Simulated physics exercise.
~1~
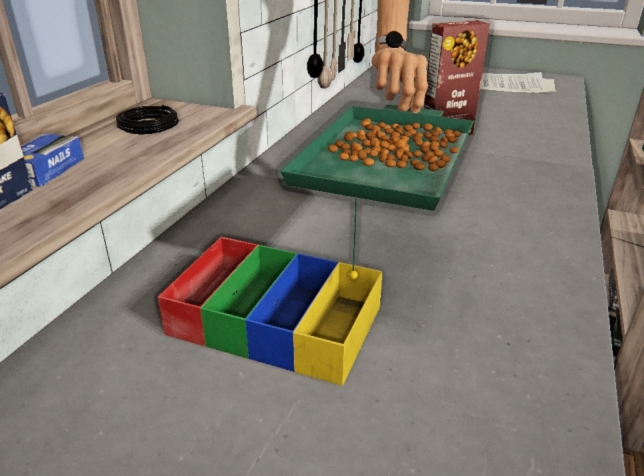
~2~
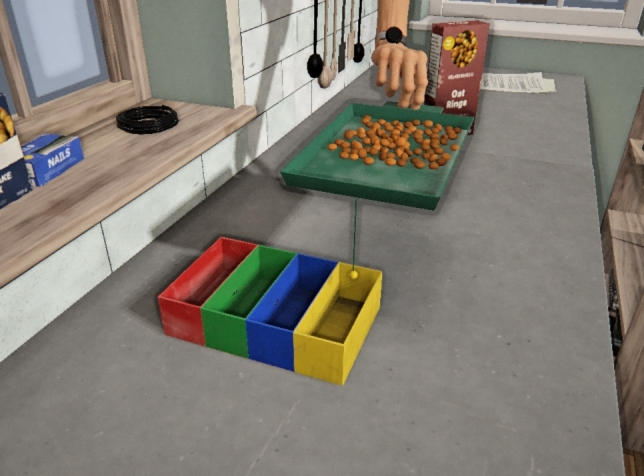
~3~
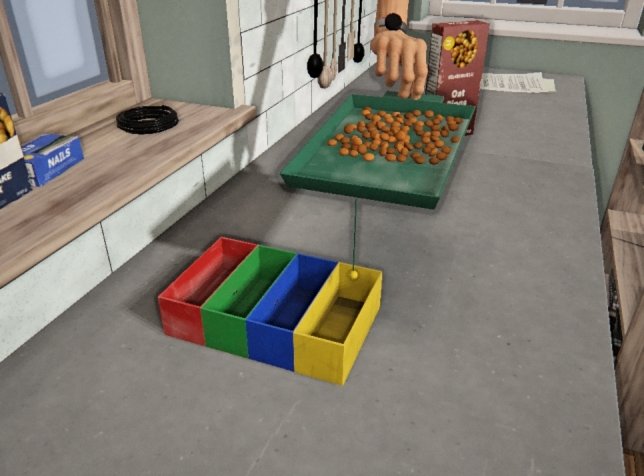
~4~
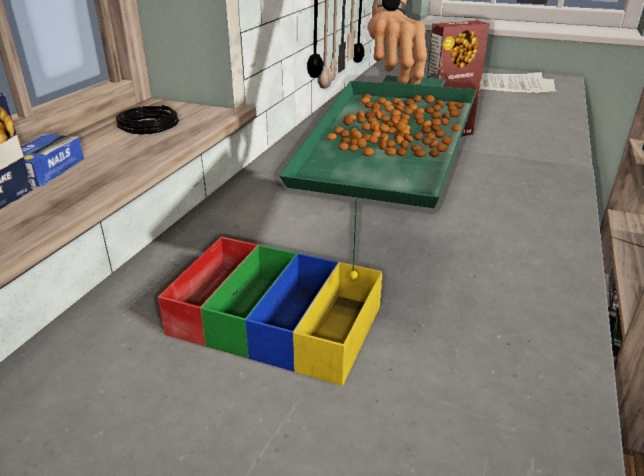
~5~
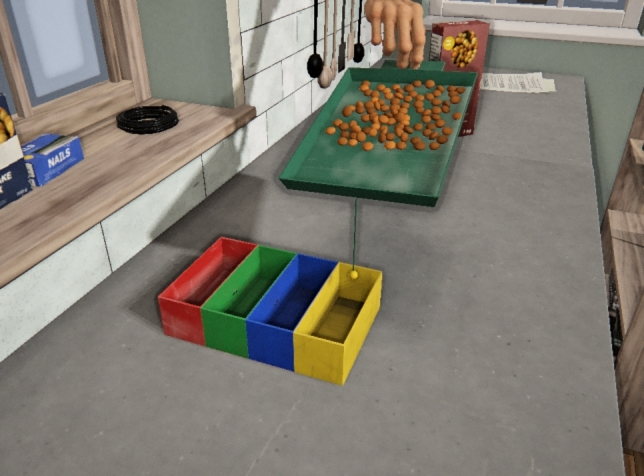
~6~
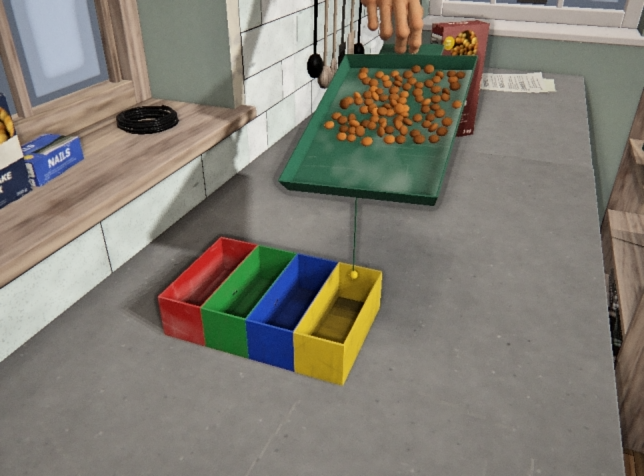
The clip opens on a green rimmed tray of small orange-brown pieces, held nearly level by a hand above a long box with red, green, blue and yellow cells. The hand then raises the far end, and the tray tilts steadily more, its near left corner lowest, while the pieces stay bunched towards the raised end.
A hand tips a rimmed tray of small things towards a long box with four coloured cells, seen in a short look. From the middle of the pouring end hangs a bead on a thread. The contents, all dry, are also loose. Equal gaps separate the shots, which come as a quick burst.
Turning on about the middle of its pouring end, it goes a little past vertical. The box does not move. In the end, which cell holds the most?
The blue cell holds the most.
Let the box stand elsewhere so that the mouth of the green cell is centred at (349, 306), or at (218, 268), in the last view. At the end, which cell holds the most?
The red cell first, yellow second.
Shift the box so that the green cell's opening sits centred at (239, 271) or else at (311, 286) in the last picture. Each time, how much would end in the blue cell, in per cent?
About 40 per cent, then about 20 per cent.
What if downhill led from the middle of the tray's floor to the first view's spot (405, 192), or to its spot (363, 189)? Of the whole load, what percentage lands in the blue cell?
Roughly 0 percent first and 30 percent second.
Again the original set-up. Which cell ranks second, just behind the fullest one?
It is yellow.
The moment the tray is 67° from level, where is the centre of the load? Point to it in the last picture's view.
Mark it at roughly (325, 186) in the final frame.
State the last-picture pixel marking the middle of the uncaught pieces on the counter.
The middle lies near (349, 435).
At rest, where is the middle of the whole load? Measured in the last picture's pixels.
Close to (298, 339) in the last picture.
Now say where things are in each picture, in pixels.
Corners of the pouring end at (287, 170) and (436, 194), level; middle of the load at (395, 142), bits of cat kibble; bead on its thread at (353, 275); red cell at (182, 318); green cell at (225, 329); blue cell at (270, 342); yellow cell at (319, 355), in the first picture.
Corners of the pouring end at (287, 170) and (436, 194), level; middle of the load at (395, 140), in the second picture.
Corners of the pouring end at (286, 172) and (435, 194), tipped barely, lowest at the left corner; middle of the load at (396, 134), in the third picture.
Corners of the pouring end at (285, 174) and (435, 193), tipped a little, lowest at the left corner; middle of the load at (396, 124), in the fourth picture.
Corners of the pouring end at (285, 176) and (434, 193), tipped clearly, lowest at the left corner; middle of the load at (395, 114), in the fifth picture.
Corners of the pouring end at (284, 178) and (433, 193), tipped clearly, lowest at the left corner; middle of the load at (394, 104); red cell at (182, 318); green cell at (225, 329); blue cell at (270, 342); yellow cell at (319, 355), in the sixth picture.
Soon after the last picture, tray tipped steeply; most on the tray; a small part falling or outside the box.
A little later, tray tipped past a quarter turn; a small part on the tray; about a quarter in the blue cell; a small part in the yellow cell; a small part in the green cell; about a quarter falling or outside the box.
Later still, tray tipped past a quarter turn; about half in the blue cell; about a quarter in the yellow cell; a small part in the green cell; a small part falling or outside the box.
At rest, tray tipped past a quarter turn; about half in the blue cell; about a quarter in the yellow cell; a small part in the green cell; none in the red cell; a small part outside the box.
